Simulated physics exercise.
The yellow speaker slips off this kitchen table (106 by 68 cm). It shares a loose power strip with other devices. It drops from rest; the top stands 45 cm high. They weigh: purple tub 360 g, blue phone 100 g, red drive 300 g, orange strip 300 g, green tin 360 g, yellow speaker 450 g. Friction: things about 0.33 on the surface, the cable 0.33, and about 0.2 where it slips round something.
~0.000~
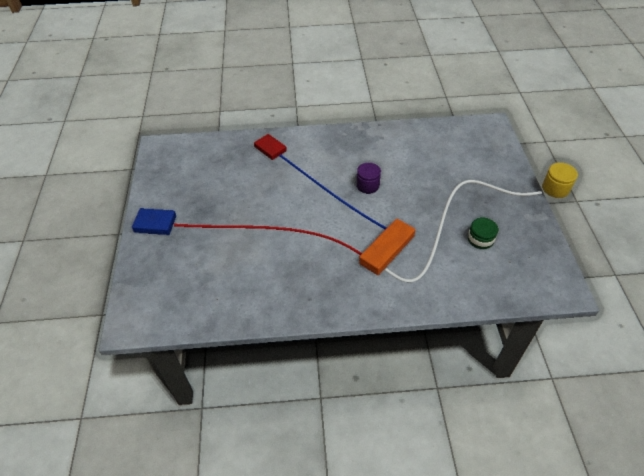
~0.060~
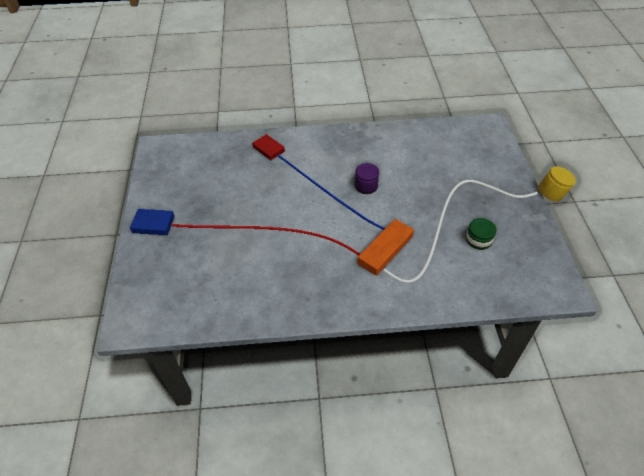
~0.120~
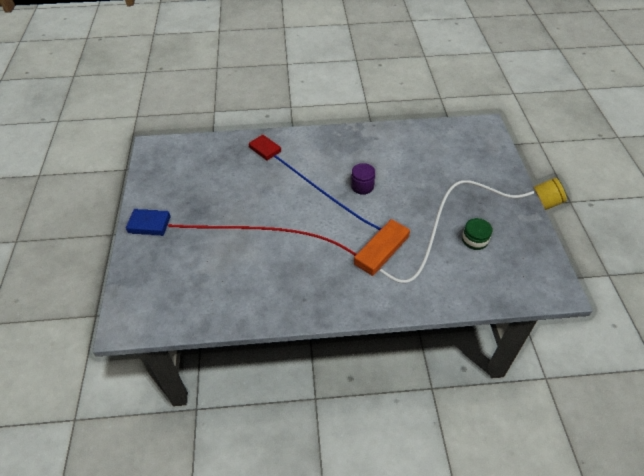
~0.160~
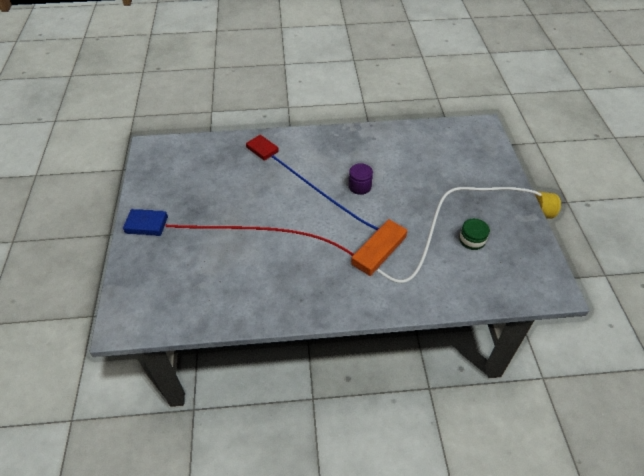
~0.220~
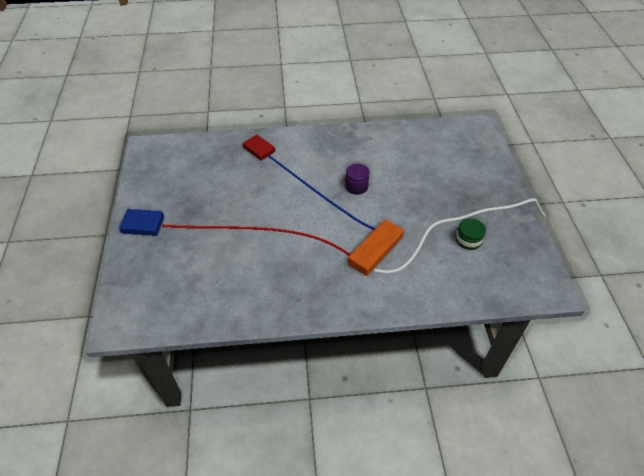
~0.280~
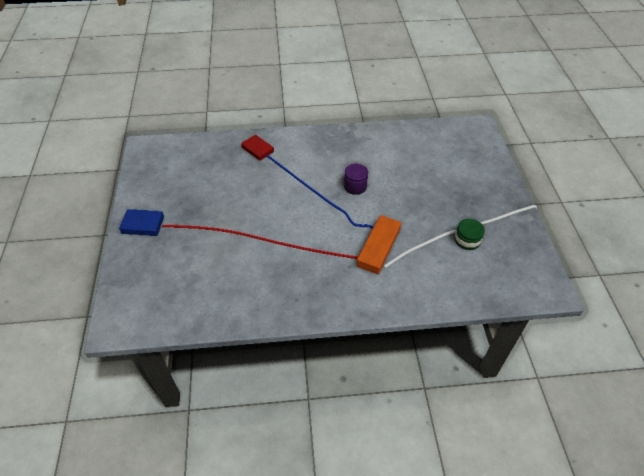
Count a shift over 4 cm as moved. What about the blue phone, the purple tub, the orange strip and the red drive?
In order: The blue phone leaves its place; the purple tub stays put; the orange strip moves; the red drive keeps its place.
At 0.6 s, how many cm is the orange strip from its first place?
Some 20 cm.
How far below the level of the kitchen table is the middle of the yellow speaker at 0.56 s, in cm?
About 40 cm.
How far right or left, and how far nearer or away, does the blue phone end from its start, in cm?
Some 43 cm right, 14 cm nearer.
After 0.6 s, the strip's end of the white cable at (437, 192); blue phone 34 cm off its start, orange strip 21 cm off its start, red drive 1 cm off its start.
After 0.8 s, the strip's end of the white cable at (442, 185); blue phone 45 cm off its start, orange strip 24 cm off its start, red drive 1 cm off its start.
After 1.1 s, the strip's end of the white cable at (442, 185); blue phone 45 cm off its start at (323, 250), orange strip 24 cm off its start at (422, 180), red drive 1 cm off its start at (261, 147).
After 1.4 s, the strip's end of the white cable at (442, 185); blue phone 45 cm off its start, orange strip 24 cm off its start, red drive 1 cm off its start.
After 2.6 s, the strip's end of the white cable at (442, 185); blue phone 45 cm off its start at (323, 250), orange strip 24 cm off its start at (422, 180), red drive 1 cm off its start at (261, 147), purple tub 0 cm off its start at (357, 171).
